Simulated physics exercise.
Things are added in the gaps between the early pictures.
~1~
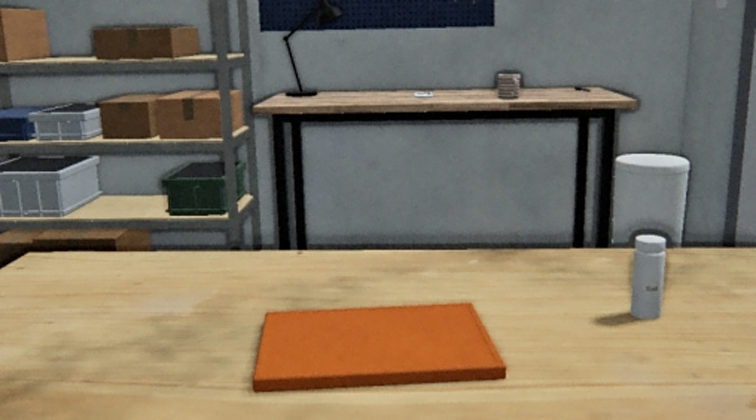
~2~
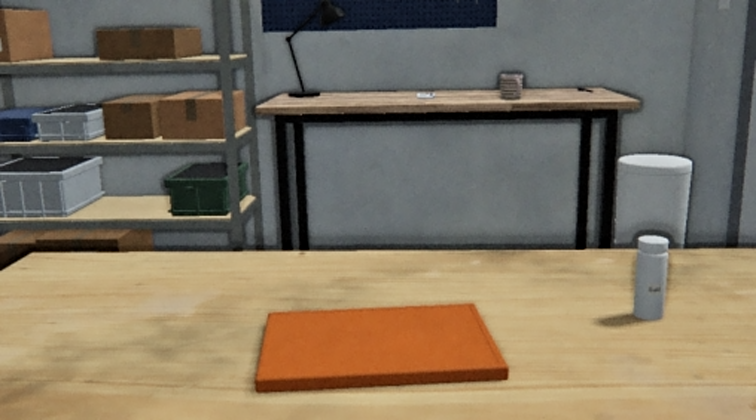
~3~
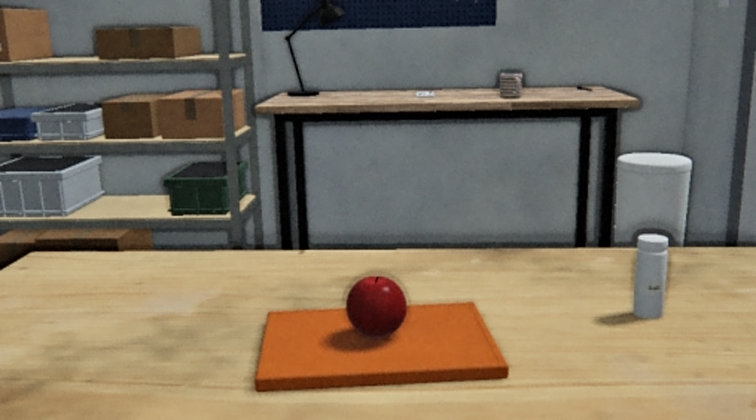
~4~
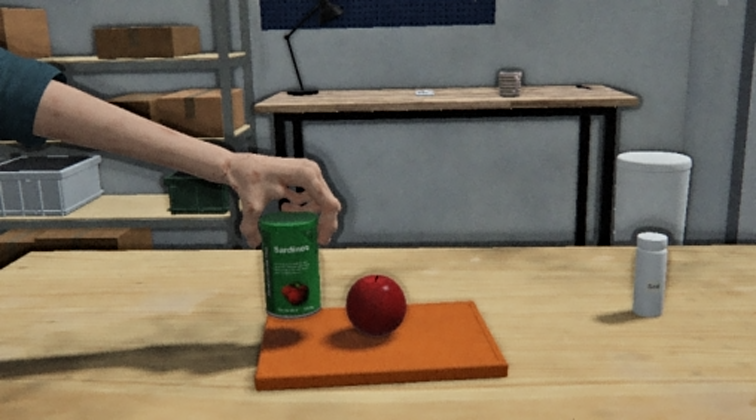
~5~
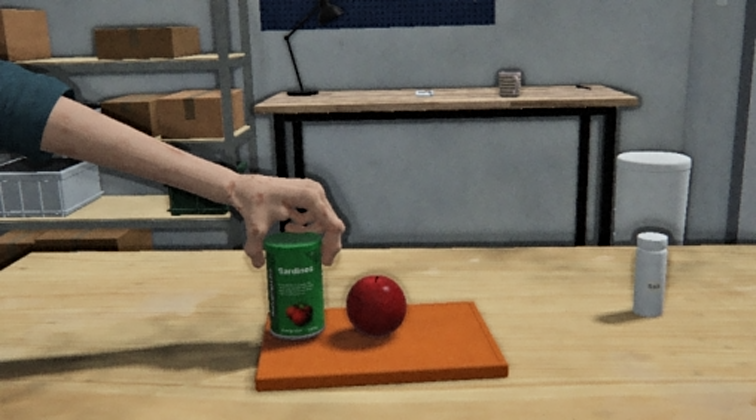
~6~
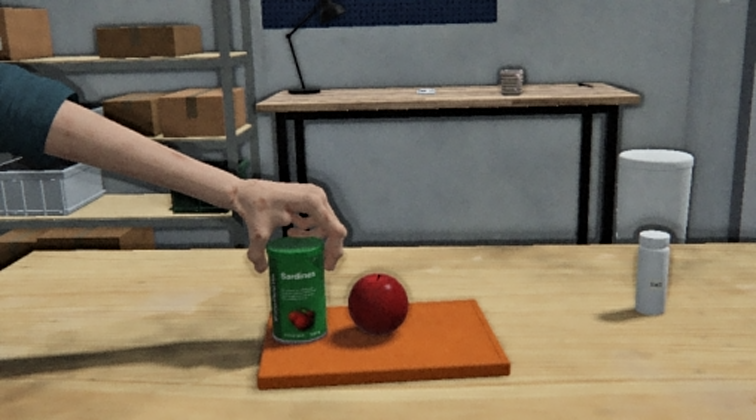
A bare forearm in a dark teal sleeve reaches in from the left over a pale wooden table, seen from the front in a workshop with shelves and a bench behind. An orange tray lies near the centre, a white shaker at right. A red apple appears on the tray, then the hand lowers a green tin onto its left side, still gripping it.
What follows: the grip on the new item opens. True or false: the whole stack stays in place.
True.
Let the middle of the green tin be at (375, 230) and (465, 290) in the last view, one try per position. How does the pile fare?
First try: The pile topples; second try: It stands firm.
Then, 0.20 s past the last view, nothing moves.
Then, 0.60 s past the last view, green tin resting near (298, 289).
Finally, all 4 still in place. Final places as the last picture's camera would see them, green tin near (298, 289). The pile stays up.
